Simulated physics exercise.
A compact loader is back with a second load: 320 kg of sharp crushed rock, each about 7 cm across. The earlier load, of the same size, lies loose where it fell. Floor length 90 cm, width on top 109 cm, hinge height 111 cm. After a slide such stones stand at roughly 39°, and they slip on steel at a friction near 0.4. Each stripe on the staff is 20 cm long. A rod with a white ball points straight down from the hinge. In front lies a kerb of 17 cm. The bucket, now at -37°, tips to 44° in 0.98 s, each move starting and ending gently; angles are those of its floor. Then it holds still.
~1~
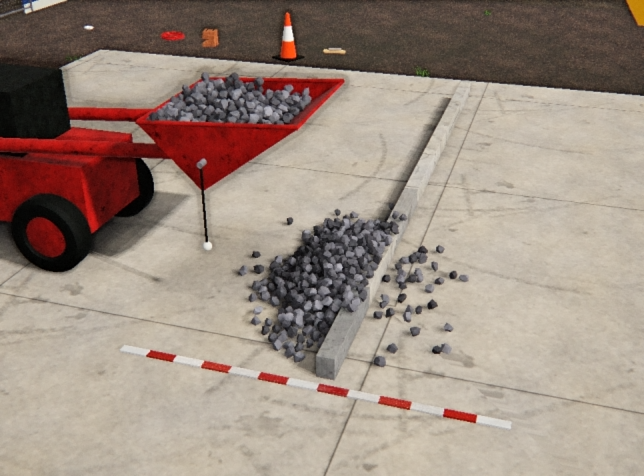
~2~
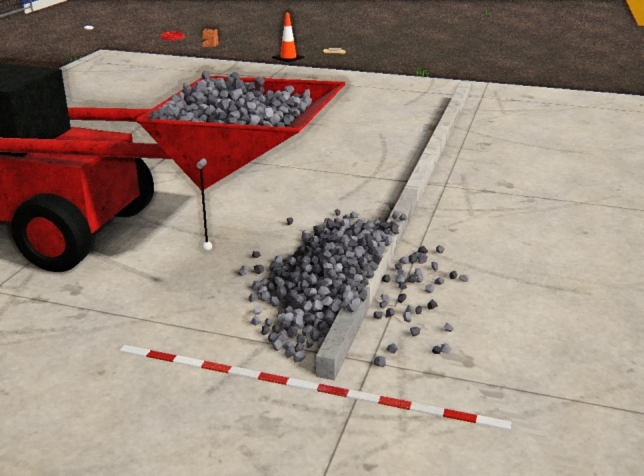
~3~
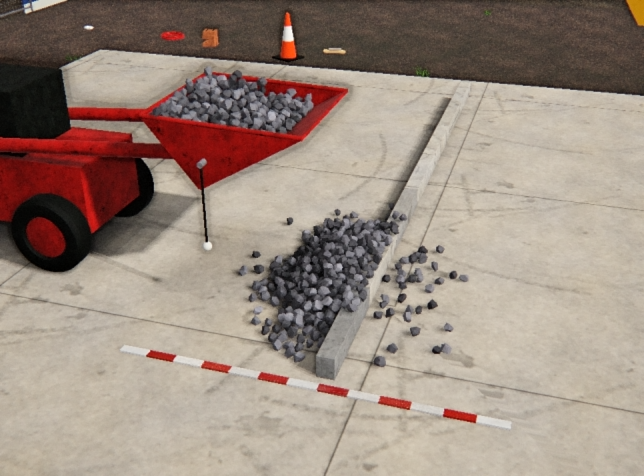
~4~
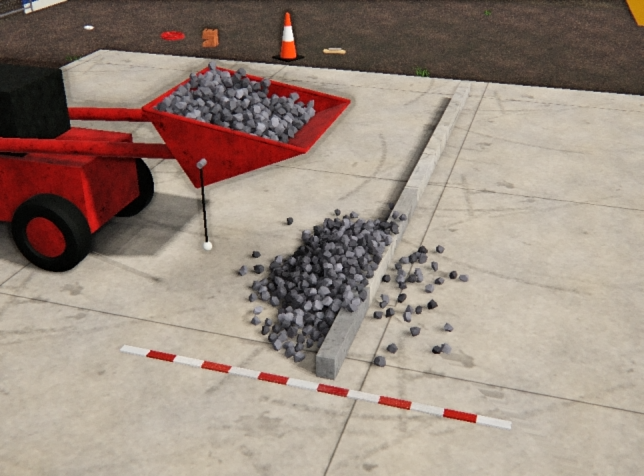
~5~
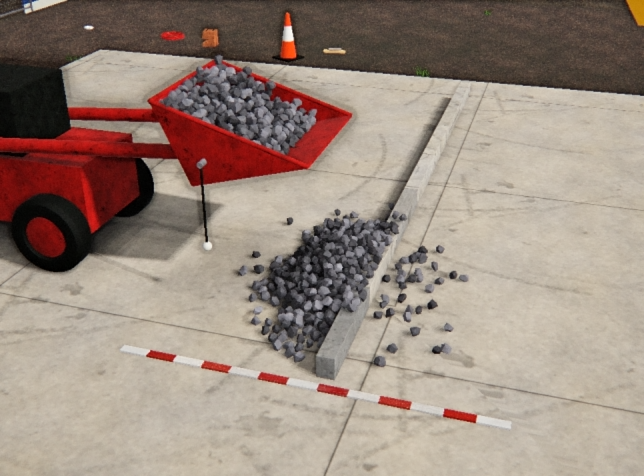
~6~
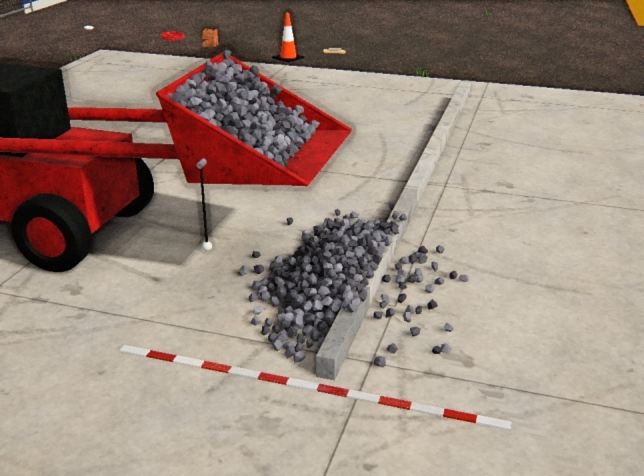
In the video, a red bucket full of grey stones, held on the arms of a red wheeled machine, slowly tilts forward, its front edge lowering to the right, while a loose pile of stones lies still against a kerb.
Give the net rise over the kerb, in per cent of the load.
Roughly 7 per cent of a load more.
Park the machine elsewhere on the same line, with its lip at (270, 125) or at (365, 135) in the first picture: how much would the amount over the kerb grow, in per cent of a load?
About 0 and 85 per cent.
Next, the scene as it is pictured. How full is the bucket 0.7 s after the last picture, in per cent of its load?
It holds some 70 per cent.
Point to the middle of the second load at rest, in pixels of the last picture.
Around (313, 257).
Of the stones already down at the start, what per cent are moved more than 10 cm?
About 5 per cent.
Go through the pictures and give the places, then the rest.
In the first frame, the bucket is at -37°, its lip at (298, 128); the top of the load is at (223, 87). The earlier load is highest near (343, 247), 32 cm above ground level, 94 % on this side of the kerb, 6 % over the kerb.
In the second frame, the bucket is at -35°, its lip at (299, 131); the top of the load is at (212, 84).
In the third frame, the bucket is at -31°, its lip at (302, 139); the top of the load is at (209, 82).
The fourth frame shows lip at (306, 152), floor tilted -24°, highest stones at (207, 79).
The fifth frame shows lip at (308, 167), floor tilted -16°, highest stones at (209, 75).
In the sixth frame, the bucket is at -6°, its lip at (308, 185); the top of the load is at (217, 69).
Then, 0.3 s after the last picture the floor is at 32°; in per cent of one load, 100 in the bucket, 94 on this side of the kerb, 6 over the kerb; the foremost stones are at (442, 310).
Then, 0.7 s after the last picture the floor is at 44°; in per cent of one load, 72 in the bucket, 122 on this side of the kerb, 6 over the kerb; the foremost stones are at (442, 310).
Then, 1.0 s after the last picture the floor is at 44°; in per cent of one load, 17 in the bucket, 177 on this side of the kerb, 7 over the kerb; the foremost stones are at (442, 310).
Then, 3.6 s after the last picture the floor is at 44°; in per cent of one load, 0 in the bucket, 187 on this side of the kerb, 13 over the kerb; the foremost stones are at (458, 296). Net gain over the kerb, 7.
